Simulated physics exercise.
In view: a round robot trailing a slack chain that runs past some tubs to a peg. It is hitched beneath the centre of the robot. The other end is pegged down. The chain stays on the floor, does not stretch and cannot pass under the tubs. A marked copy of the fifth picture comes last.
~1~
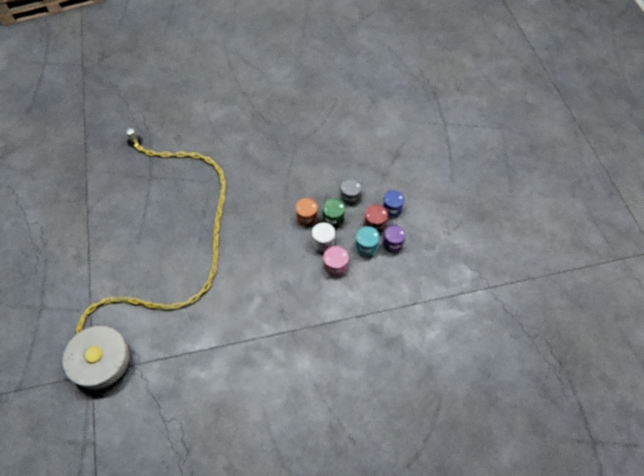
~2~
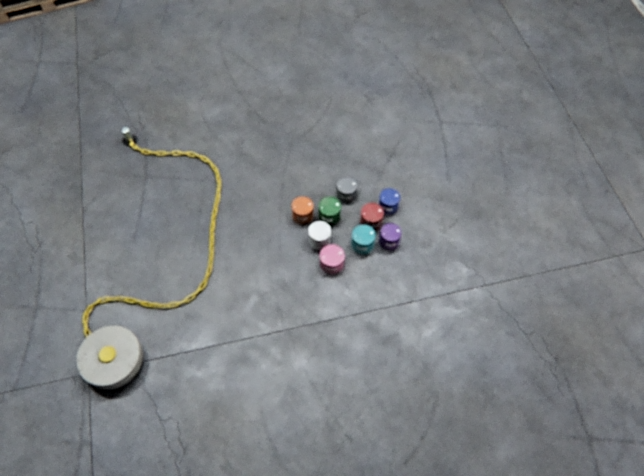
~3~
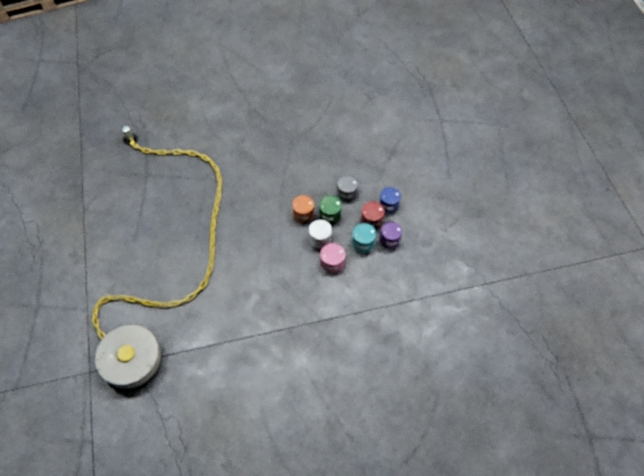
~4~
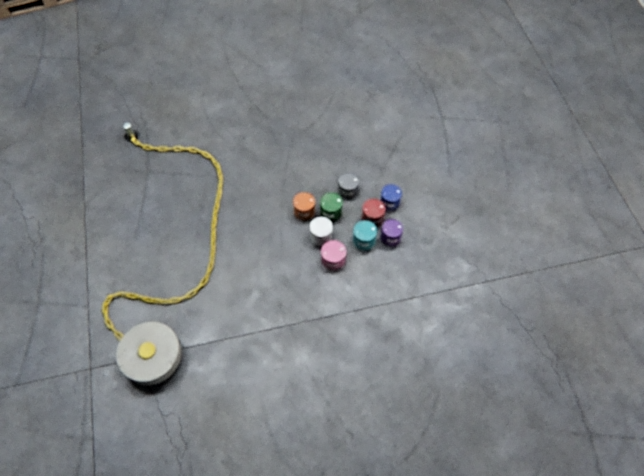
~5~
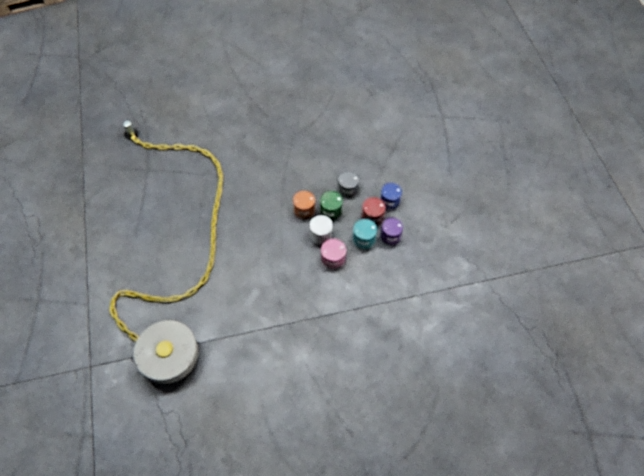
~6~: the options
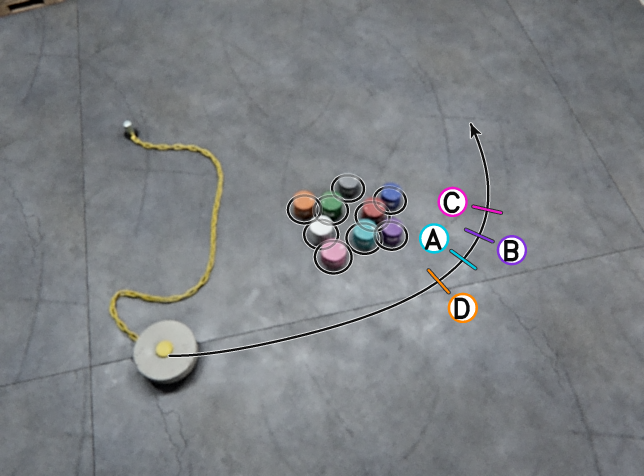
A round grey robot tied to a yellow rope slides right, left of the coloured tubs.
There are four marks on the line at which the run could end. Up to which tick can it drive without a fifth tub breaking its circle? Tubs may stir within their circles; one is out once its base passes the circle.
Mark C.
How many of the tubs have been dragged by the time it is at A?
The count is none.
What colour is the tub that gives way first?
The pink tub.
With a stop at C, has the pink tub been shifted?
Yes.
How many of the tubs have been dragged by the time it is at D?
The count is none.
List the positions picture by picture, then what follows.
The first frame shows red tub (376, 219); white tub (324, 237); green tub (334, 213).
The second frame shows robot (111, 358); pink tub (332, 259).
The third frame shows robot (129, 357); blue tub (390, 200).
The fourth frame shows robot (150, 354); grey tub (348, 186).
The fifth frame shows robot (167, 352); turquoise tub (365, 234); red tub (373, 212); white tub (321, 230).
On the copy, A at (463, 259); B at (479, 236); C at (487, 210); D at (439, 281); the route from (169, 356) via (420, 293) to (471, 124).
On C. First, robot (309, 330).
Then, robot (435, 281).
Finally, robot (490, 205); pink tub (343, 234); one over the rings.
By contrast, A is within the limit but short; B is within the limit but short; D is within the limit but short.
